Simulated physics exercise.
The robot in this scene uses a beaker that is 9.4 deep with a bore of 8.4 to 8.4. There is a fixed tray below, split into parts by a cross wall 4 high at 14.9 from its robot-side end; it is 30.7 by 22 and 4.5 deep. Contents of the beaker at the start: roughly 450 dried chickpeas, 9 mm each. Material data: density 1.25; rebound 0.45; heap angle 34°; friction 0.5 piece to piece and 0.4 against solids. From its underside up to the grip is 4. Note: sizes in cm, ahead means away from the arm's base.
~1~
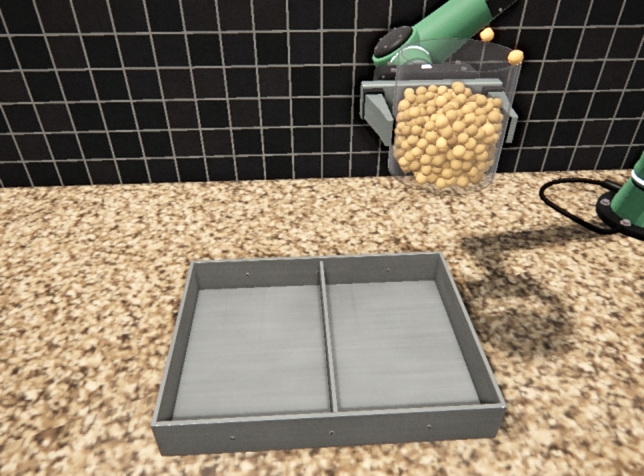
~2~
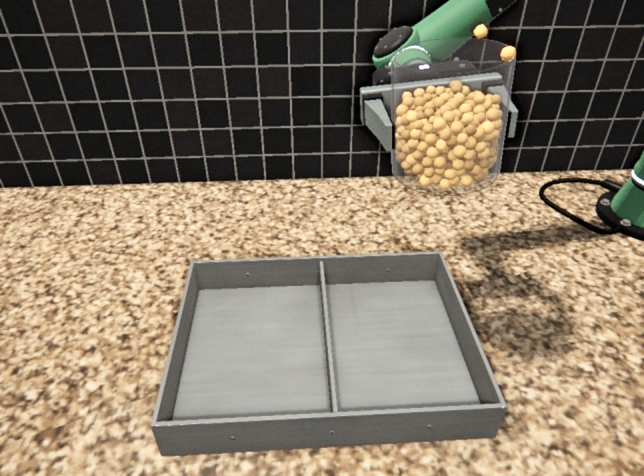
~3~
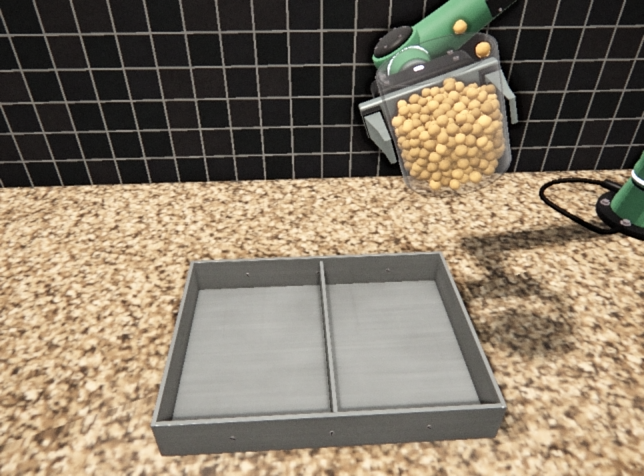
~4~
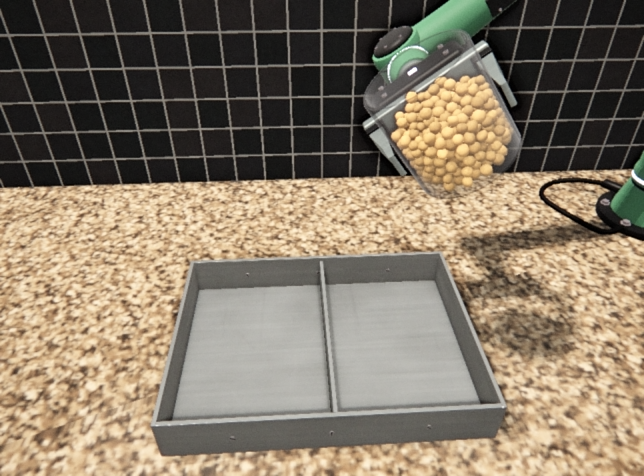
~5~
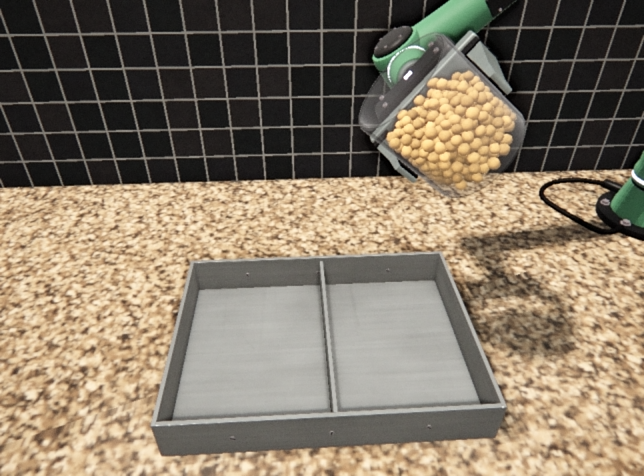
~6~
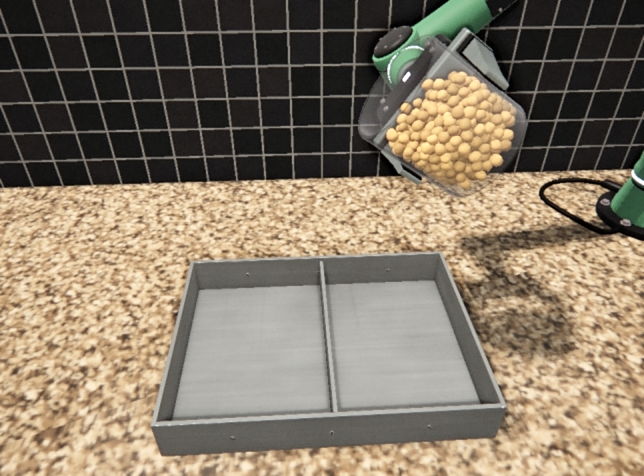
A green and black robot arm holds a clear container of tan chickpeas above a speckled brown stone counter, seen from a fixed, slightly raised view facing a black tiled wall. An empty grey tray with two compartments sits in front, and a dark cable curves at right. The arm tilts the container steadily, slowing near the end, while the chickpeas shift inside.
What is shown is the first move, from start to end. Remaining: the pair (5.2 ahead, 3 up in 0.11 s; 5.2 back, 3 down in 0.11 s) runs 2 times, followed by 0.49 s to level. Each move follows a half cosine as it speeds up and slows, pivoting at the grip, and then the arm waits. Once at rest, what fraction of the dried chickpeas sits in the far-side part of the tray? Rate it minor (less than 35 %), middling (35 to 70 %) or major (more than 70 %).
Middling, 35 to 70 %.
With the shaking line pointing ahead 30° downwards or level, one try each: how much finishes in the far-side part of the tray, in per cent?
Near 10 and 15 percent respectively.
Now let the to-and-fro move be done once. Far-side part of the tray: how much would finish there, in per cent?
40 per cent or so.
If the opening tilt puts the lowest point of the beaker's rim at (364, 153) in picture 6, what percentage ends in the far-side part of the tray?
It comes out near 75 percent.
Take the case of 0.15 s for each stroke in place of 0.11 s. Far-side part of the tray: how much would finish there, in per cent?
20 %.
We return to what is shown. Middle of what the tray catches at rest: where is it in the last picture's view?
Centre estimate: About (253, 351).
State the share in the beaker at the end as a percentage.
I'd estimate close to 35 percent finishes there.
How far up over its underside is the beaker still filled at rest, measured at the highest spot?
About 6.5 cm.
Then, 0.37 s on, tilted 55° forward, highest piece 32 above the table; 250 in the beaker, 114 in the far-side part, 14 in the robot-side part, 2 on the table or floor, 72 in flight or on a rim.
Then, 0.74 s on, tilted 17° forward, highest piece 29 above the table; 221 in the far-side part, 169 in the beaker, 32 in the robot-side part, 26 on the table or floor, 4 in flight or on a rim.
Then, 1.13 s on, level, highest piece 30 above the table; 221 in the far-side part, 169 in the beaker, 32 in the robot-side part, 30 on the table or floor.
Then, 2.18 s on, level, highest piece 30 above the table; 221 in the far-side part, 169 in the beaker, 32 in the robot-side part, 30 on the table or floor.
In the end, 221 in the far-side part, 169 in the beaker, 32 in the robot-side part, 30 on the table or floor. That is 49 % in the far-side part of the tray.
